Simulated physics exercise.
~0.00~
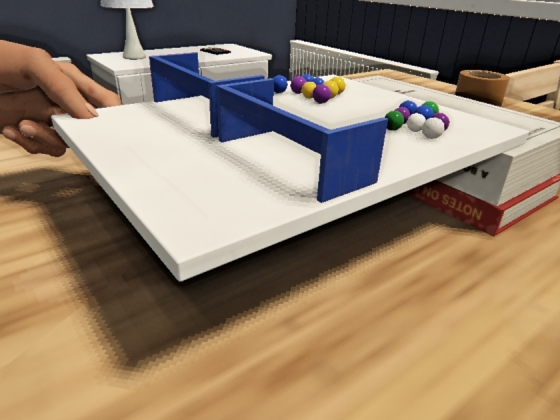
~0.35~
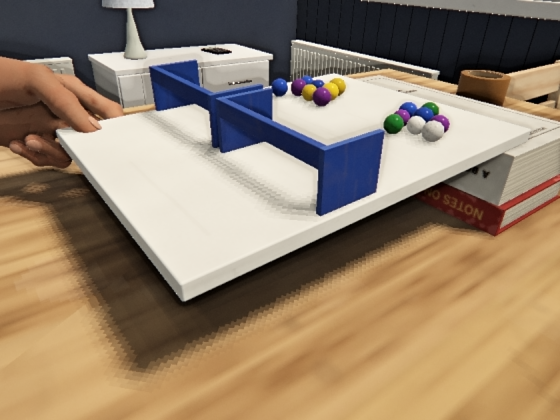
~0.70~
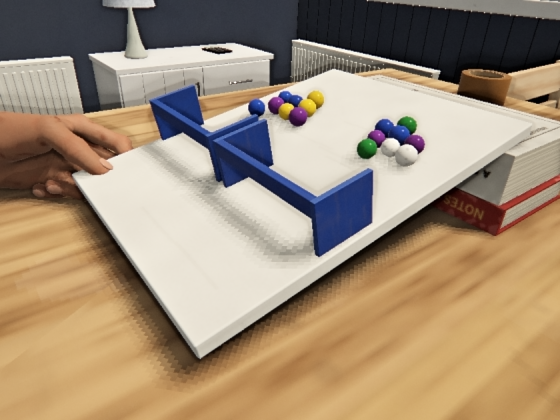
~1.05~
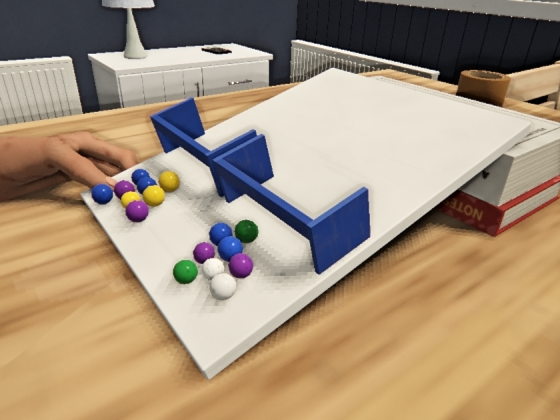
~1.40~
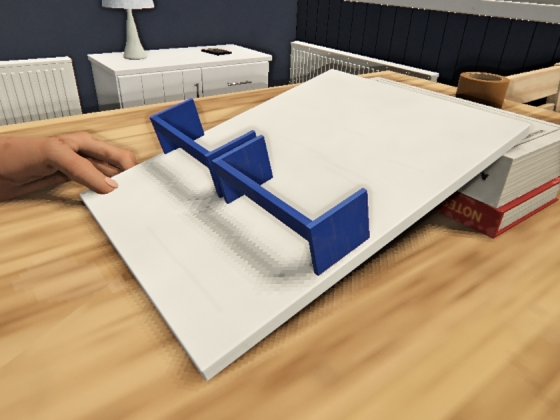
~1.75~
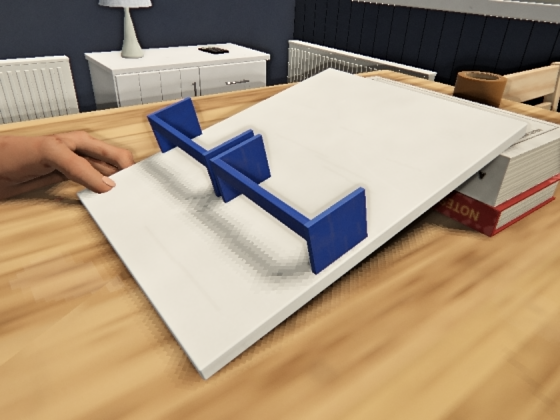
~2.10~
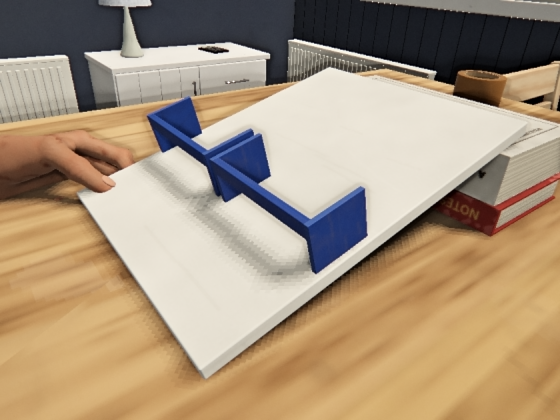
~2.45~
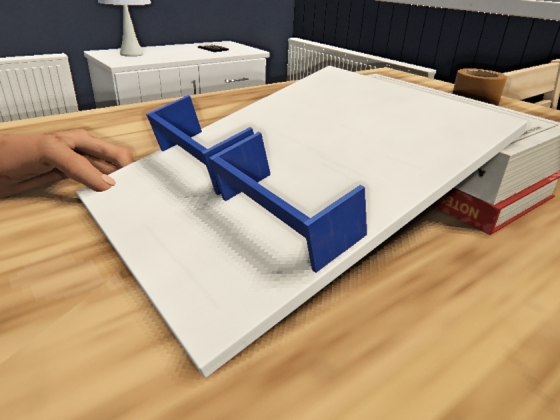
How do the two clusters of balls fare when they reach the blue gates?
Both clusters slip under their gates, the front one and the back one alike, and carry on down the board until they are out of sight.
